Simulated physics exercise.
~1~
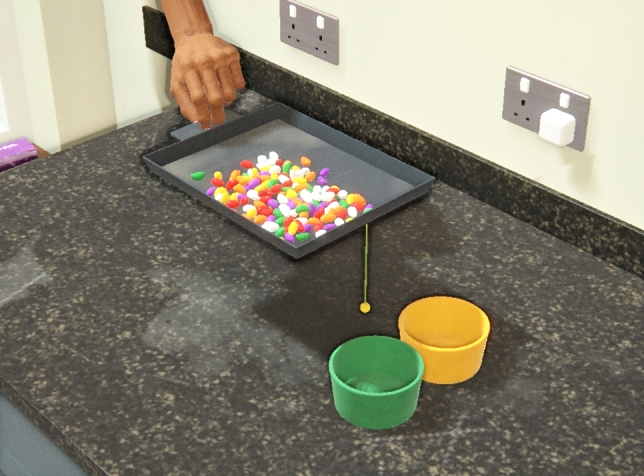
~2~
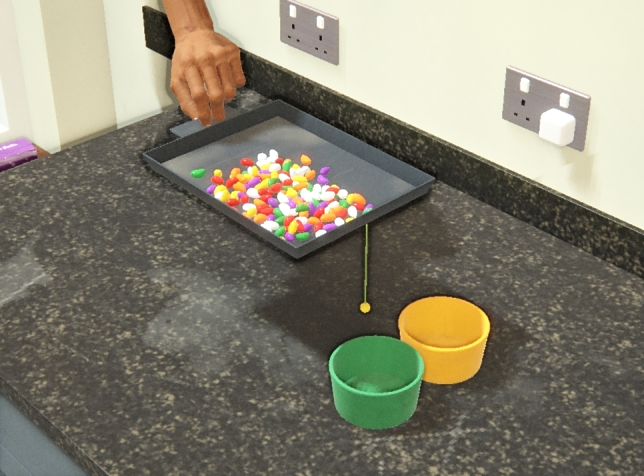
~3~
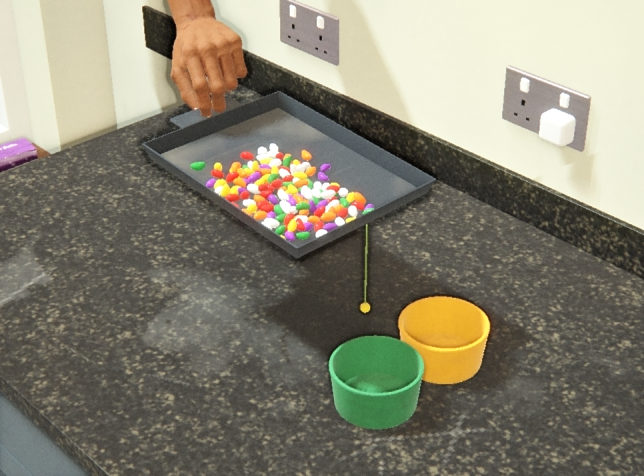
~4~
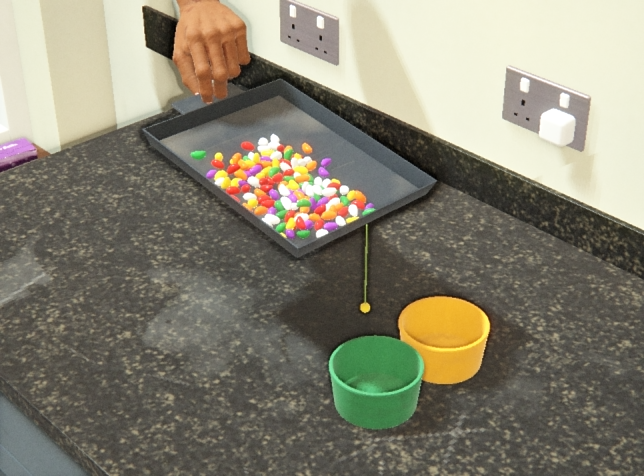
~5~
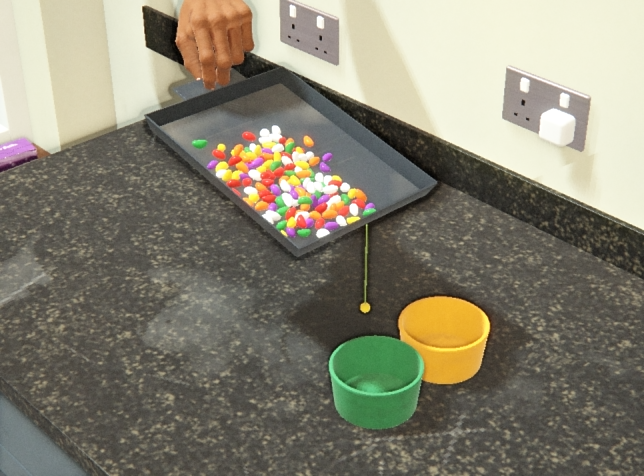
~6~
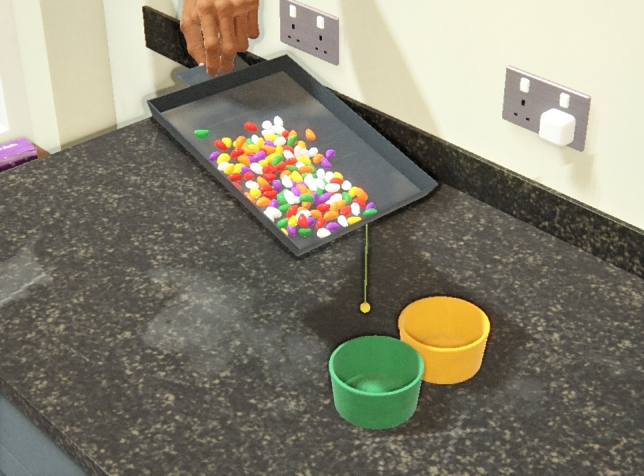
A hand holds a dark rimmed tray of colourful jelly beans, nearly still at first, above a speckled counter with a green dish and an orange dish. The hand then raises the tray's far end gradually, steepening its slope, while the beans stay mostly bunched near the lower end.
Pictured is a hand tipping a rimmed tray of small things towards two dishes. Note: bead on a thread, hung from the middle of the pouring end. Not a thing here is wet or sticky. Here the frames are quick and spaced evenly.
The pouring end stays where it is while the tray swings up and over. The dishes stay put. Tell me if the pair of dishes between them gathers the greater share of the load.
Mostly caught.
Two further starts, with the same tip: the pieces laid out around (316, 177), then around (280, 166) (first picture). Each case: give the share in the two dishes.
Shares in turn: 80 % and 80 %.
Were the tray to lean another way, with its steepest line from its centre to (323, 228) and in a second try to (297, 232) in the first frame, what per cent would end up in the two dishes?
40 per cent, then 10 per cent.
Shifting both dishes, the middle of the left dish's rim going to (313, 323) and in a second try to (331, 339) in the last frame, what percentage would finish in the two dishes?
0 %, then 20 %.
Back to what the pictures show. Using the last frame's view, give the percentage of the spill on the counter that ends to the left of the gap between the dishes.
Estimate: About 40 percent.
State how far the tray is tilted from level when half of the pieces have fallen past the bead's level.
Around 100° of tilt.
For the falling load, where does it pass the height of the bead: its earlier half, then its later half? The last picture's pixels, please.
First half (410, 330); second half (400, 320).
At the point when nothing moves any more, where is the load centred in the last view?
Last view, resting centre - approx. (417, 370).
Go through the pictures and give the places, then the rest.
Corners of the pouring end near (297, 243) and (427, 178), level; middle of the load near (290, 197), jelly beans; left dish near (409, 401); right dish near (476, 357); bead on its thread near (365, 308), in the first frame.
Corners of the pouring end near (297, 243) and (427, 178), level; middle of the load near (290, 196), in the second frame.
Corners of the pouring end near (298, 243) and (428, 179), tipped barely, level across its low end; middle of the load near (291, 192), in the third frame.
Corners of the pouring end near (299, 243) and (429, 180), tipped a little, level across its low end; middle of the load near (291, 187), in the fourth frame.
Corners of the pouring end near (300, 243) and (429, 181), tipped a little, level across its low end; middle of the load near (292, 182), in the fifth frame.
Corners of the pouring end near (301, 243) and (430, 182), tipped clearly, level across its low end; middle of the load near (294, 178); left dish near (409, 401); right dish near (476, 357), in the sixth frame.
Shortly afterwards, tray tipped steeply; all but a few on the tray; a little in the air.
Next, tray tipped right over; near a quarter on the tray; near a quarter in the left dish; near a quarter in the right dish; a little outside both; near a third in the air.
Some moments later, tray tipped past a quarter turn; near a third in the left dish; near a third in the right dish; near a quarter outside both.
In the end, tray tipped past a quarter turn; near a third in the left dish; near a third in the right dish; near a quarter outside both.
